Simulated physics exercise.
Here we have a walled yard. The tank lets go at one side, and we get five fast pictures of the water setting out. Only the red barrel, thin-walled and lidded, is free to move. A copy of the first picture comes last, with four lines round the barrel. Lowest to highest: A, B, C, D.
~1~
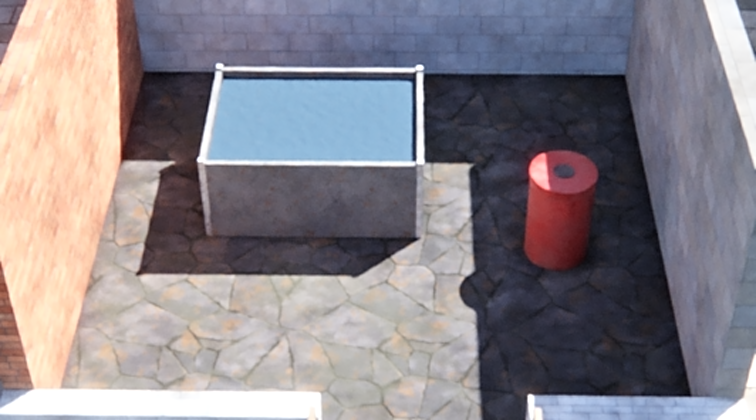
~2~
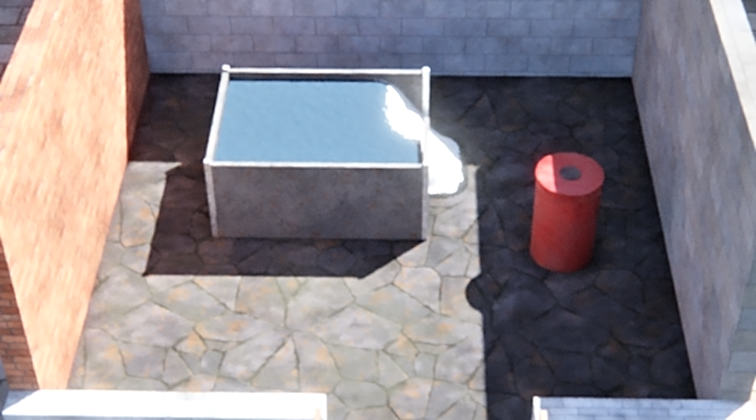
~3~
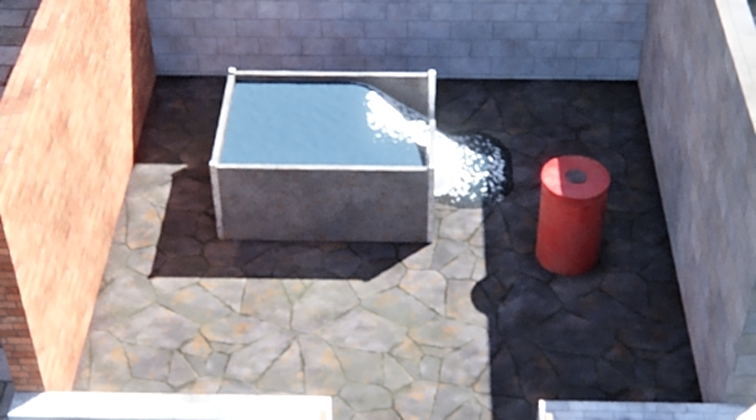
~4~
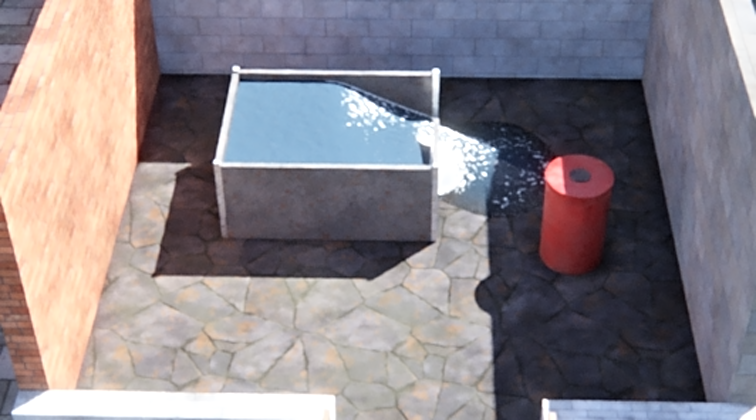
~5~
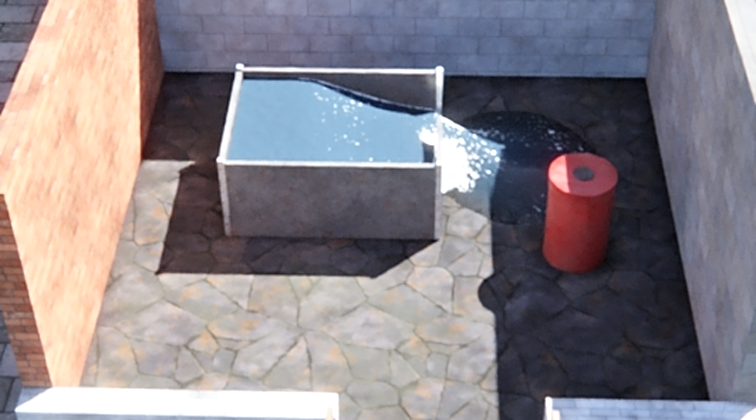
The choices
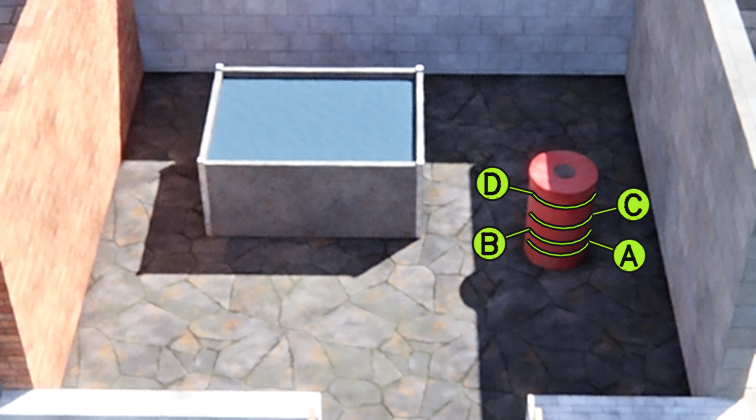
The clip shows a walled yard with a full rectangular water tank and a red barrel standing to its right; water pours out of the tank's right side and spreads across the stone floor towards the barrel.
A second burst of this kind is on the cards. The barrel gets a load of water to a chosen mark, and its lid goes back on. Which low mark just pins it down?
That is mark A.
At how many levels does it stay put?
All four.
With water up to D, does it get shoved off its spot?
No.
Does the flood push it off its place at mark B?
No.
In lime, A at (560, 255); B at (561, 244); C at (563, 228); D at (565, 207); from the bottom up A, B, C, D.
If A is chosen, it does not move.
If B is chosen, it does not move.
If C is chosen, it does not move.
If D is chosen, it does not move.
